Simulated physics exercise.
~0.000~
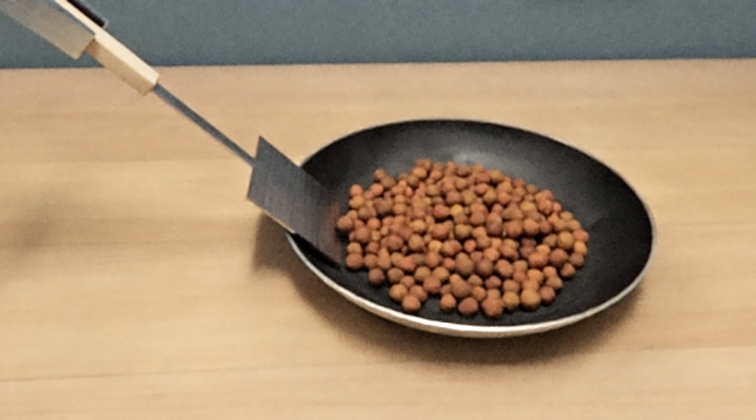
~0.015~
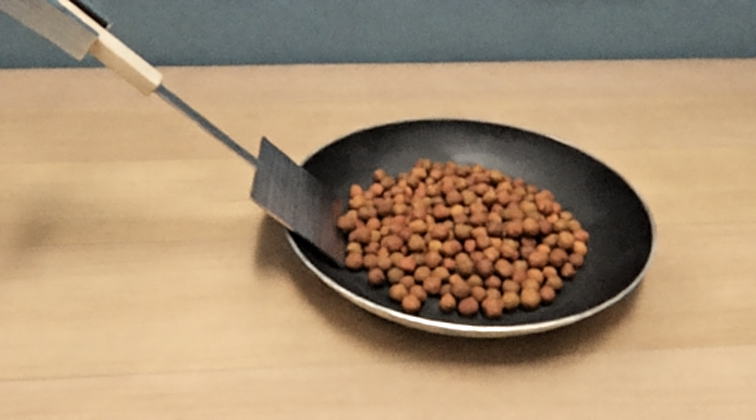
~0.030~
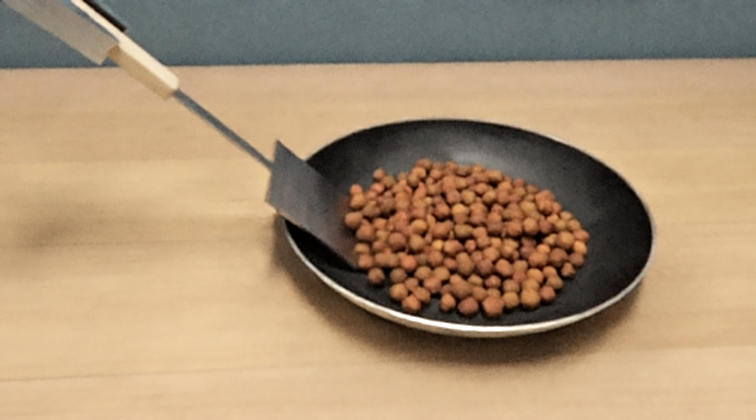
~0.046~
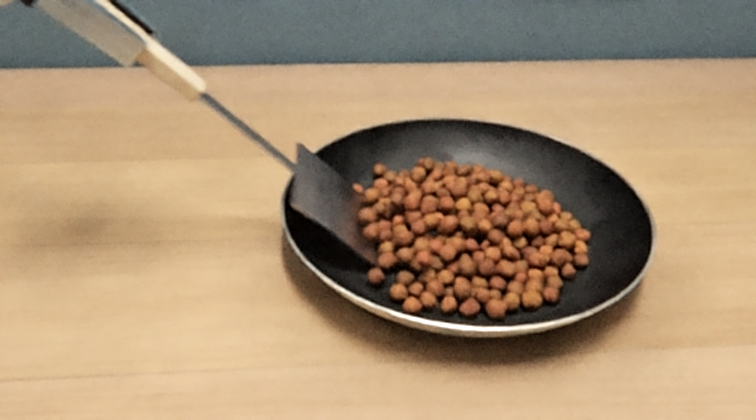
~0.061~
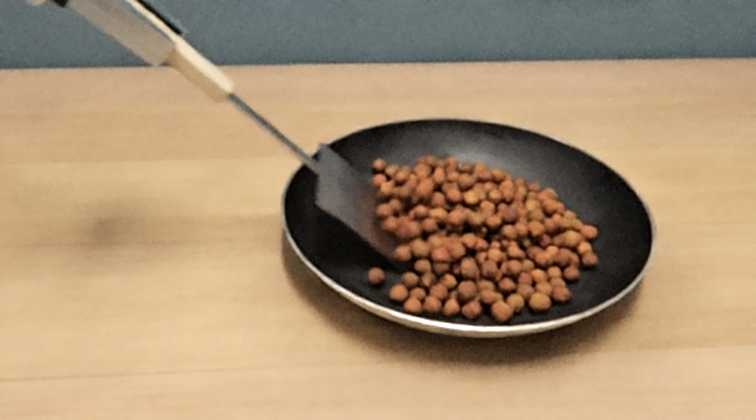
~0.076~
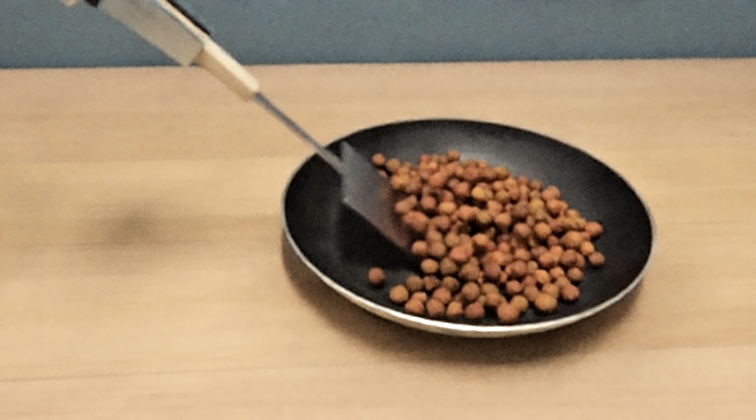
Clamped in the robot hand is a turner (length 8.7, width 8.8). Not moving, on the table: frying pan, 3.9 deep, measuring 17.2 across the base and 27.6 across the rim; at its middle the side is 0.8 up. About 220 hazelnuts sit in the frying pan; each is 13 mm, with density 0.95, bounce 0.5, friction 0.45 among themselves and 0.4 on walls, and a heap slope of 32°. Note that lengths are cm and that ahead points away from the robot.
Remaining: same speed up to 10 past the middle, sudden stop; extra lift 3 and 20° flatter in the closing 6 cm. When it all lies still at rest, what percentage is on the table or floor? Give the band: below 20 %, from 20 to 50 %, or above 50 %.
Band: From 20 to 50 %.
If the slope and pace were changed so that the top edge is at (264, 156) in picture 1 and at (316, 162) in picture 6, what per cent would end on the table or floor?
It works out to about 15 %, more or less.
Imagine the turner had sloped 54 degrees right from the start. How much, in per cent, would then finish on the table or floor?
It would come to roughly 30 percent.
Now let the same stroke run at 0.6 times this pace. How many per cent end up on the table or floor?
Something close to 15 per cent ends up on the table or floor.
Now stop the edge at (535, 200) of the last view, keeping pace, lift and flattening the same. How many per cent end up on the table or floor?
I'd estimate about 10 per cent.
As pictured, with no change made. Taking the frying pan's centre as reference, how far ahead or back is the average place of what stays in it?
It sits some 4.0 centimetres ahead of centre.
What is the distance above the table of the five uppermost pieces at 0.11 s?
5 cm or so.
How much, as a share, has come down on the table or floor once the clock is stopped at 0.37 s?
Close to 20 per cent of the load.
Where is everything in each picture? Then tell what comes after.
The first frame shows turner top edge at (254, 164), sloping 46°; upper third of the load around (460, 218), from x 345 to 580, top at y 165; 223 in the frying pan.
The second frame shows turner top edge at (257, 165), sloping 46°; upper third of the load around (460, 218), from x 345 to 580, top at y 165.
The third frame shows turner top edge at (272, 168), sloping 46°; upper third of the load around (460, 218), from x 355 to 580, top at y 165.
The fourth frame shows turner top edge at (295, 170), sloping 46°; upper third of the load around (462, 217), from x 355 to 580, top at y 165.
The fifth frame shows turner top edge at (319, 170), sloping 46°; upper third of the load around (462, 215), from x 355 to 590, top at y 165.
The sixth frame shows turner top edge at (343, 169), sloping 46°; upper third of the load around (461, 209), from x 360 to 595, top at y 155; 223 in the frying pan.
After 0.11 s, sloping 46°, highest piece 6 above the table; 223 in the frying pan.
After 0.15 s, sloping 41°, highest piece 6 above the table; 223 in the frying pan.
After 0.37 s, sloping 26°, highest piece 10 above the table; 157 in the frying pan, 48 on the table or floor, 18 on the blade or in flight.
After 1.42 s, sloping 26°, highest piece 3 above the table; 157 in the frying pan, 66 on the table or floor.
At rest, 157 in the frying pan, 66 on the table or floor. That is 30 % on the table or floor.
